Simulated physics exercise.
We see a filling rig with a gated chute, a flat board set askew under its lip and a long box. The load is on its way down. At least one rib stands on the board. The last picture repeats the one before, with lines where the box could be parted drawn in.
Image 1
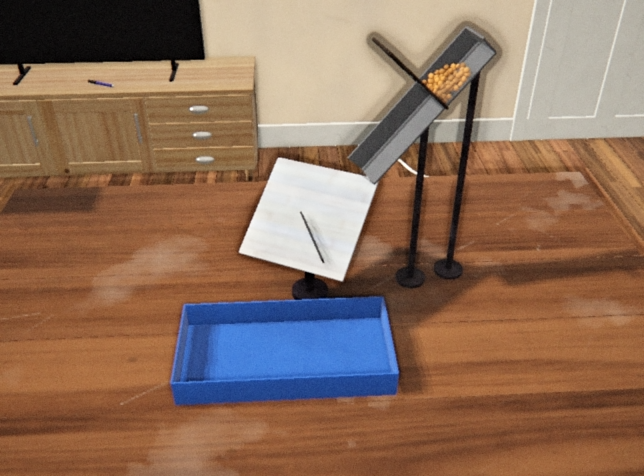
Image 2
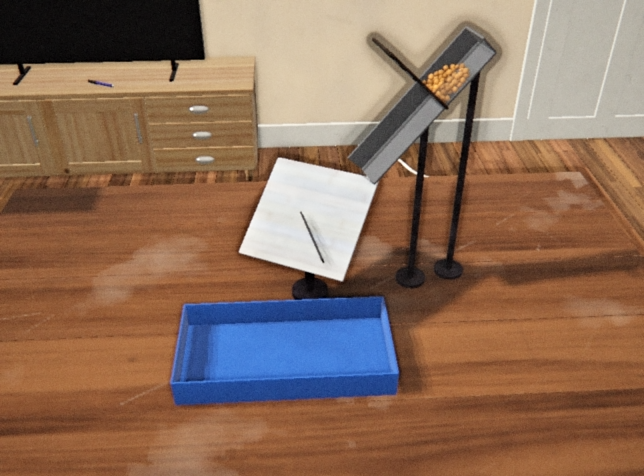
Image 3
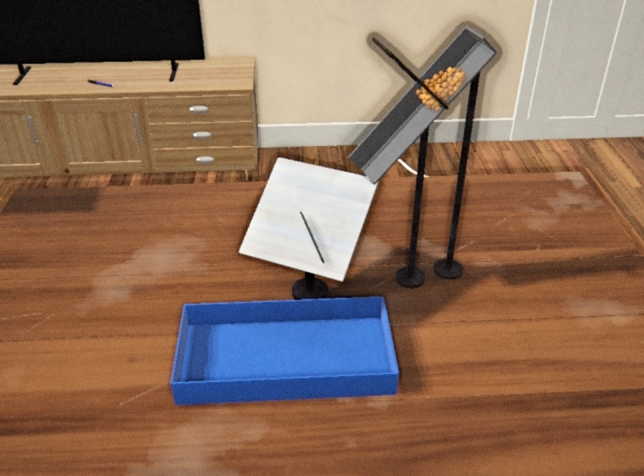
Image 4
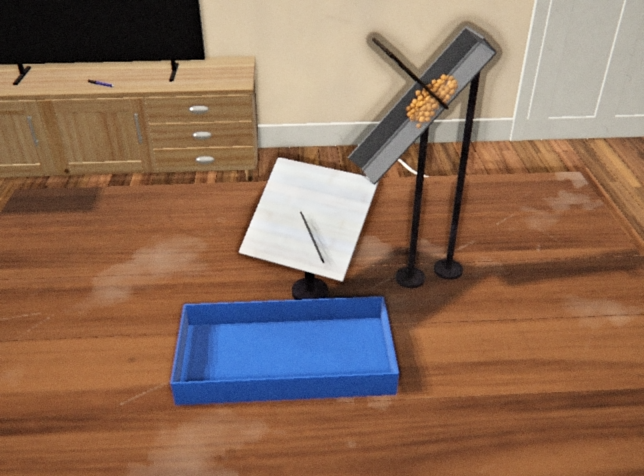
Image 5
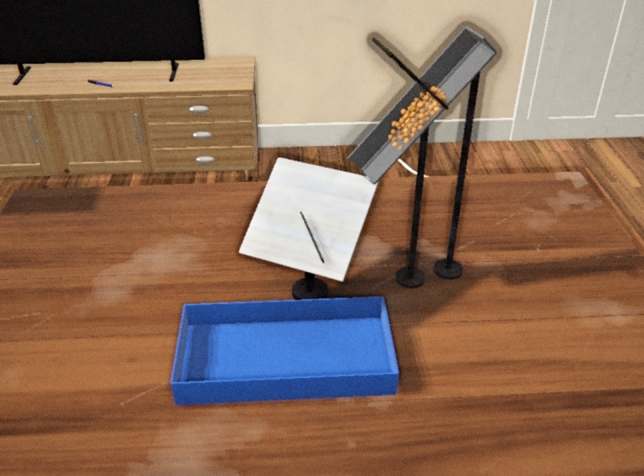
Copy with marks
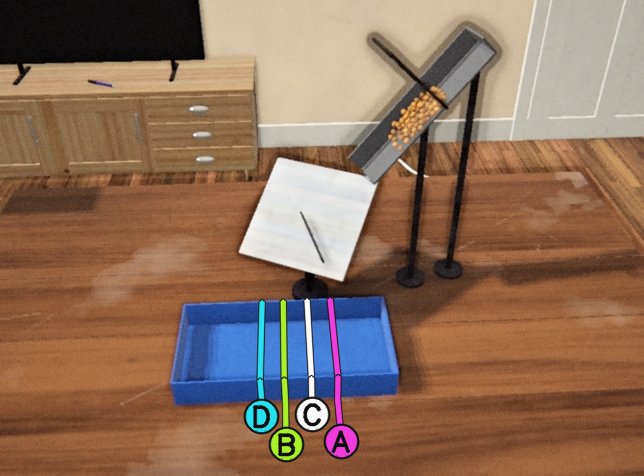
The clip shows a raised, sloping grey chute above a tilted pale board and an empty blue box on a wooden table, as a cluster of small orange-brown balls slides down the chute toward the lower left, stretching out.
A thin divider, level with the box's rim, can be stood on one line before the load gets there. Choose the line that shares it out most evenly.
A works best here.
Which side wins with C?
More lands on the right.
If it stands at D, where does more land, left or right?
More lands on the right.
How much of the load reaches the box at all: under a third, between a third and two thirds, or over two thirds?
Over two thirds.
On the marked copy, line A crosses the front rim at (337, 376); line B crosses the front rim at (284, 378); line C crosses the front rim at (311, 377); line D crosses the front rim at (260, 379).
With A, of what is caught, about two thirds on the left of the divider, about a third on the right.
With B, of what is caught, a small part on the left of the divider, nearly all on the right.
With C, of what is caught, a small part on the left of the divider, most on the right.
With D, of what is caught, a stray few on the left of the divider, nearly all on the right.
